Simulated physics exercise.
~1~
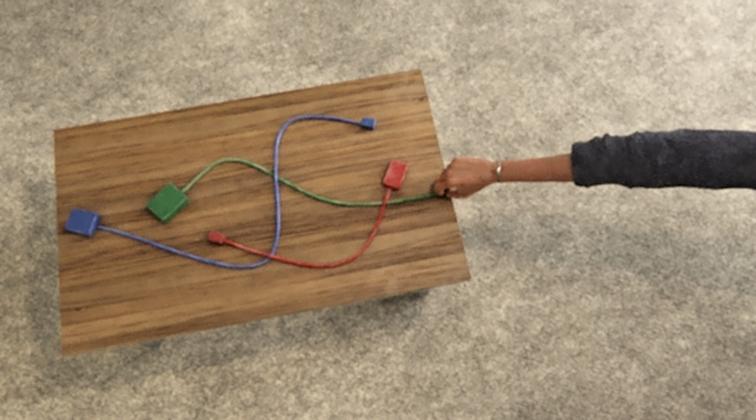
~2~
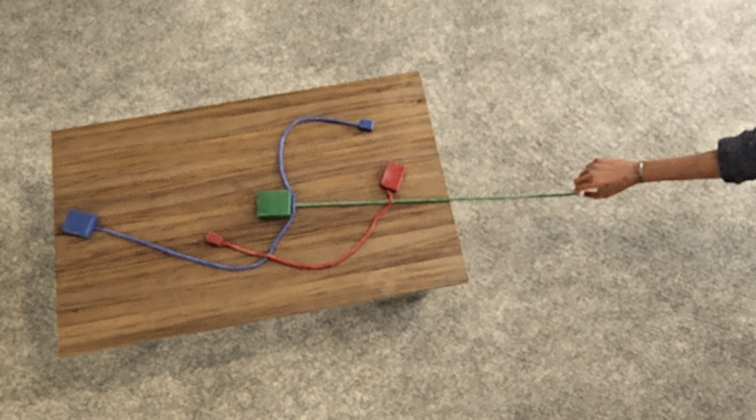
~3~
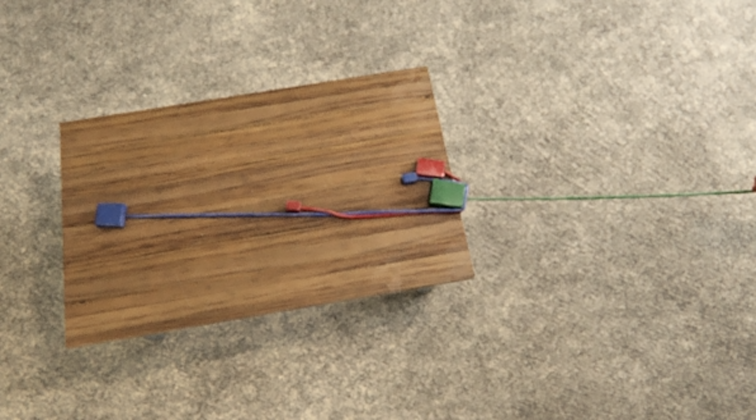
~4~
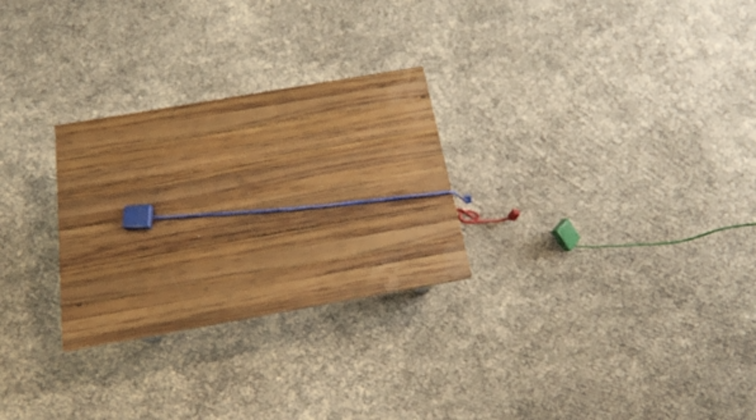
On a wooden desk, a hand pulls the green lead right, dragging red off, blue staying.
